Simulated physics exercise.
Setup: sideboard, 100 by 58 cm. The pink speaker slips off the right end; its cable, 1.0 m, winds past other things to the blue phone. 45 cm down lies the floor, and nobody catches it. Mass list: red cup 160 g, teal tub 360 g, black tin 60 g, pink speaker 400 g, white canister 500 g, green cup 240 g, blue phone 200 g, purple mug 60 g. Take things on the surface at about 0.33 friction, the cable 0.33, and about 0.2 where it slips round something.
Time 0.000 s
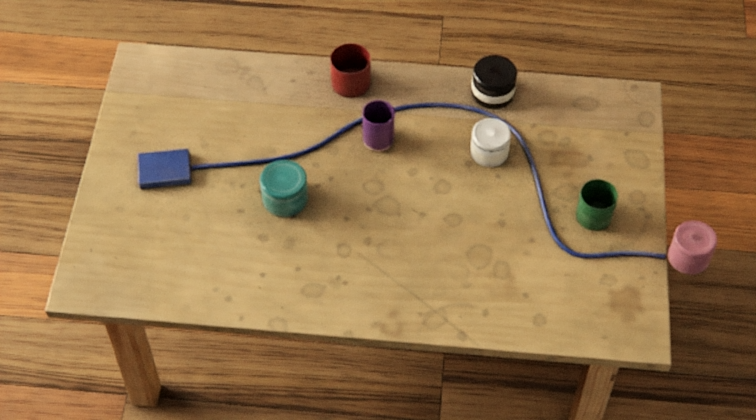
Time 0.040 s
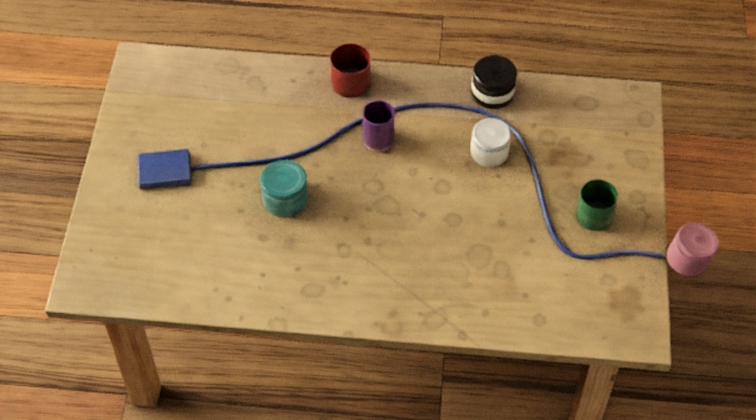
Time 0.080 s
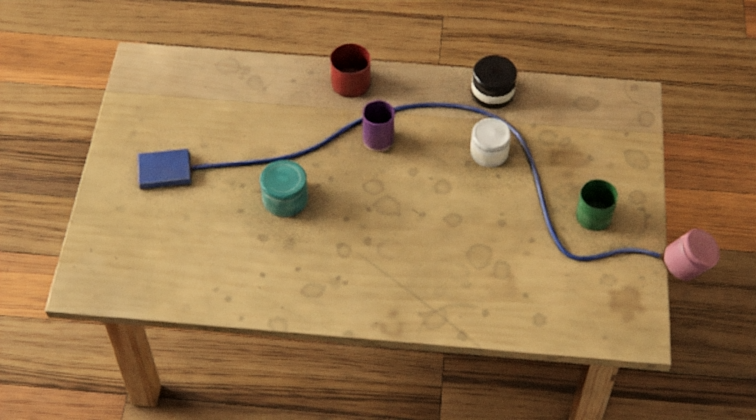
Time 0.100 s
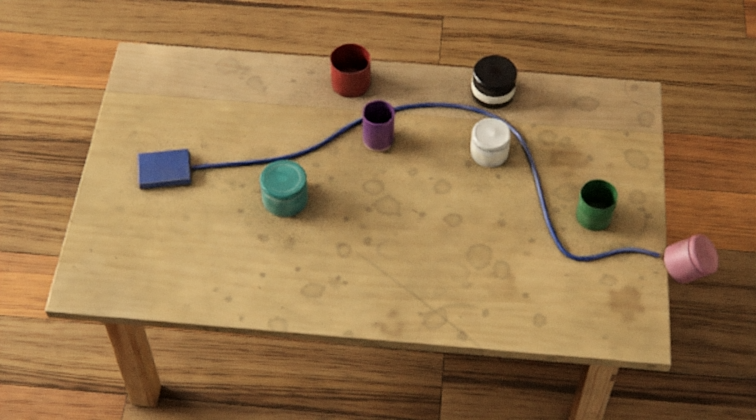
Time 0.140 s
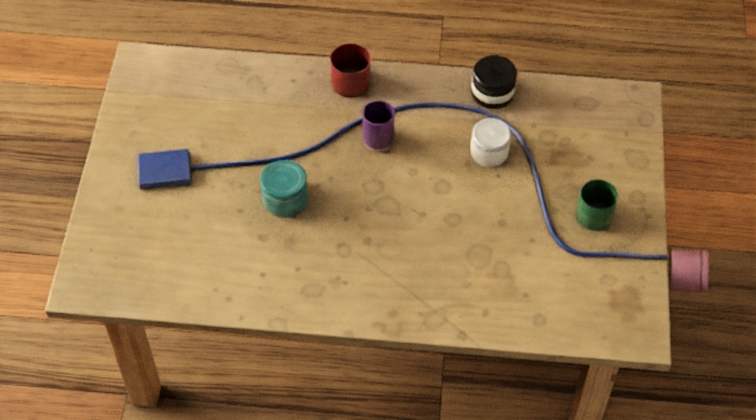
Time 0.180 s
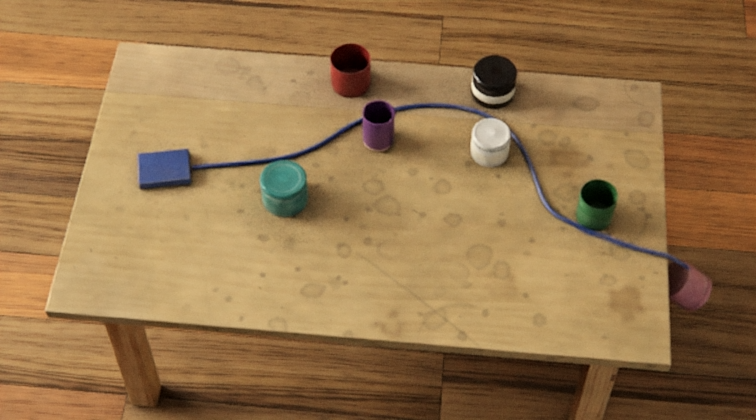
A pink container at the table's right edge tilts and drops a short way past the edge, drawing the attached blue cable straighter and closer to the green cup, while the other cups, containers and blue block stay still.
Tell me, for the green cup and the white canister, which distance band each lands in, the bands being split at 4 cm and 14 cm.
One by one: The green cup is moved somewhat; the white canister is hardly disturbed.
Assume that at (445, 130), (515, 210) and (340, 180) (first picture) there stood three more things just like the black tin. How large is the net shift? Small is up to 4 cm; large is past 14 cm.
First: A big shift; second: A slight shift; third: A slight shift.
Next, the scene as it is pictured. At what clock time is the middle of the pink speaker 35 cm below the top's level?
Time: 0.46 s.
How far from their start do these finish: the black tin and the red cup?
Black tin: 0 cm; red cup: 0 cm.
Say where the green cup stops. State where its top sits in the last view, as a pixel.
Near (633, 165).
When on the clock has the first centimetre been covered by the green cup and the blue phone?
For the green cup it's 0.28 s, while the blue phone gets there at 0.28 s.
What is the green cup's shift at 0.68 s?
By then the green cup has moved close to 8 cm.
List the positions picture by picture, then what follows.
The first frame shows green cup (599, 194); white canister (492, 133); cable runs through (607, 255) (539, 185).
The second frame shows pink speaker (696, 239); cable runs through (606, 255).
The third frame shows pink speaker (692, 255); cable runs through (603, 255).
The fourth frame shows pink speaker (691, 259); cable runs through (603, 255).
The fifth frame shows pink speaker (689, 271); cable runs through (609, 254).
The sixth frame shows green cup (599, 194); white canister (492, 133); cable runs through (639, 249) (539, 189).
By 0.4 s, the cable's tail end at (265, 153); green cup 8 cm off its start, white canister 2 cm off its start, blue phone 13 cm off its start.
By 0.7 s, the cable's tail end at (340, 149); green cup 9 cm off its start, white canister 2 cm off its start, blue phone 26 cm off its start.
By 0.9 s, the cable's tail end at (344, 148); green cup 9 cm off its start at (633, 165), white canister 2 cm off its start at (489, 141), blue phone 26 cm off its start at (316, 143).
By 1.2 s, the cable's tail end at (344, 148); green cup 9 cm off its start, white canister 2 cm off its start, blue phone 26 cm off its start.
By 2.4 s, the cable's tail end at (344, 148); green cup 9 cm off its start at (633, 165), white canister 2 cm off its start at (489, 141), blue phone 26 cm off its start at (316, 143), purple mug 14 cm off its start at (393, 177).
